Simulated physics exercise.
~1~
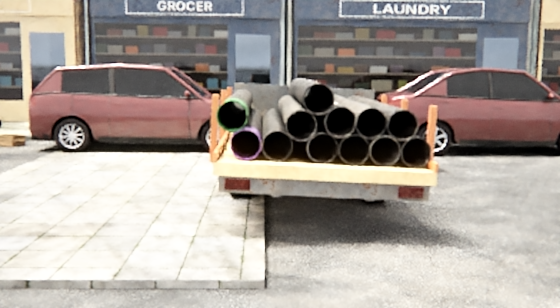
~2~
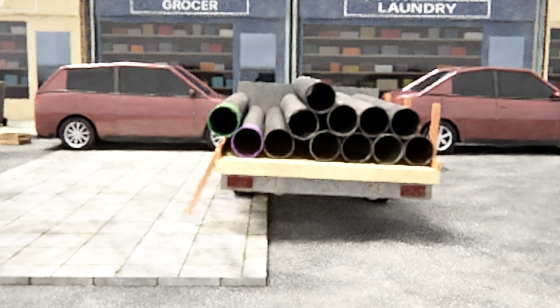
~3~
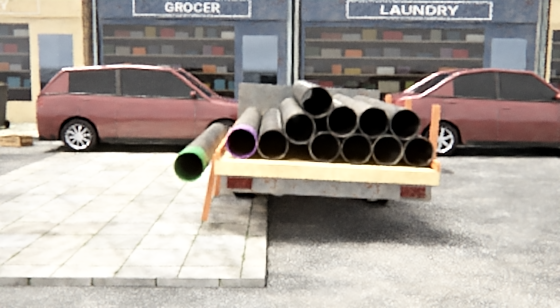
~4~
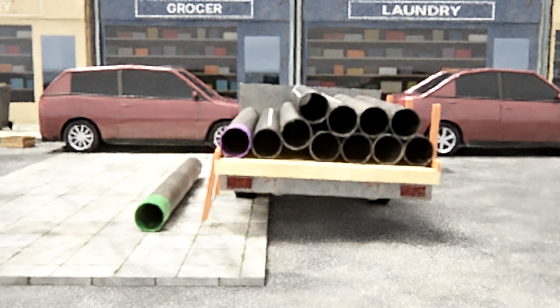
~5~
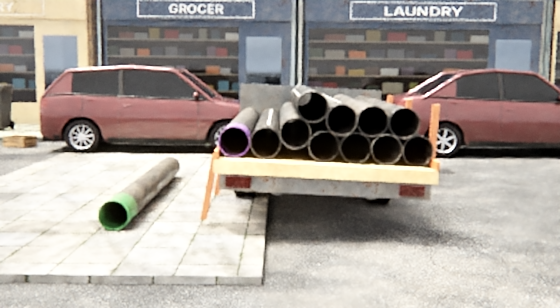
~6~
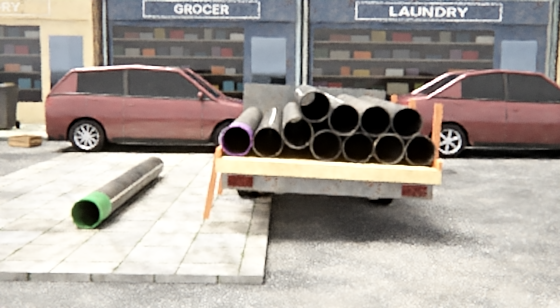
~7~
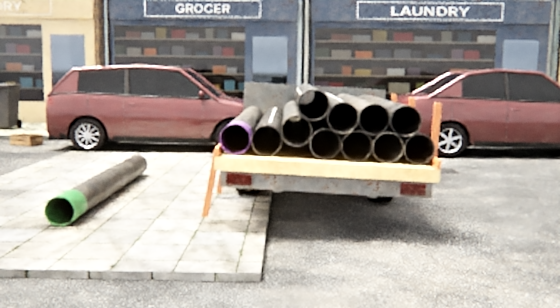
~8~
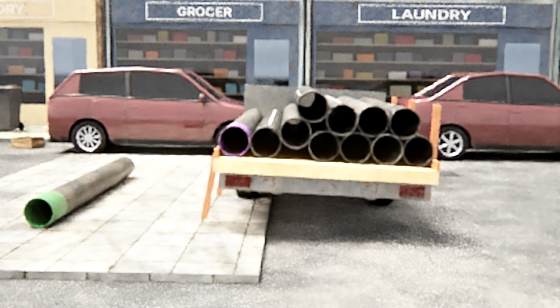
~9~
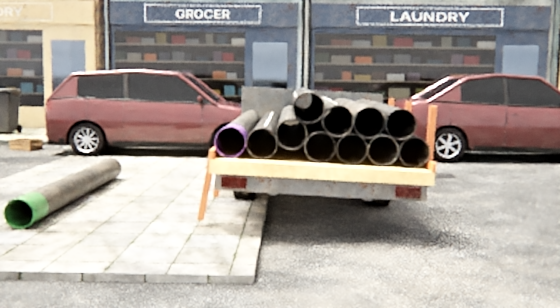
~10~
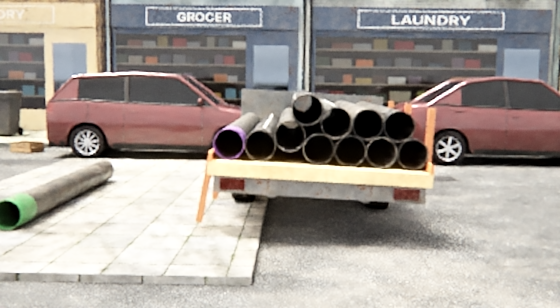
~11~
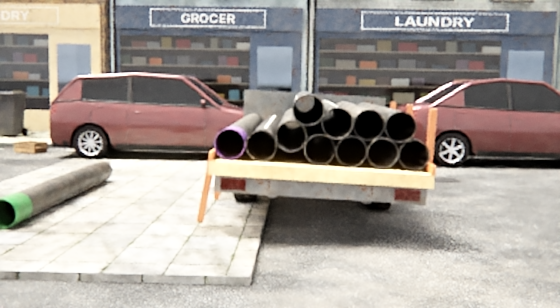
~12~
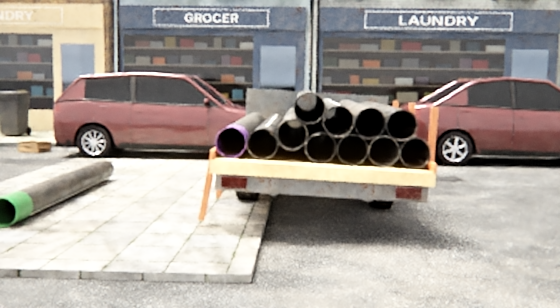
Trailer stacked with dark pipes losing the green-ended one off its left side, the pipe rolling left across paving and stopping.
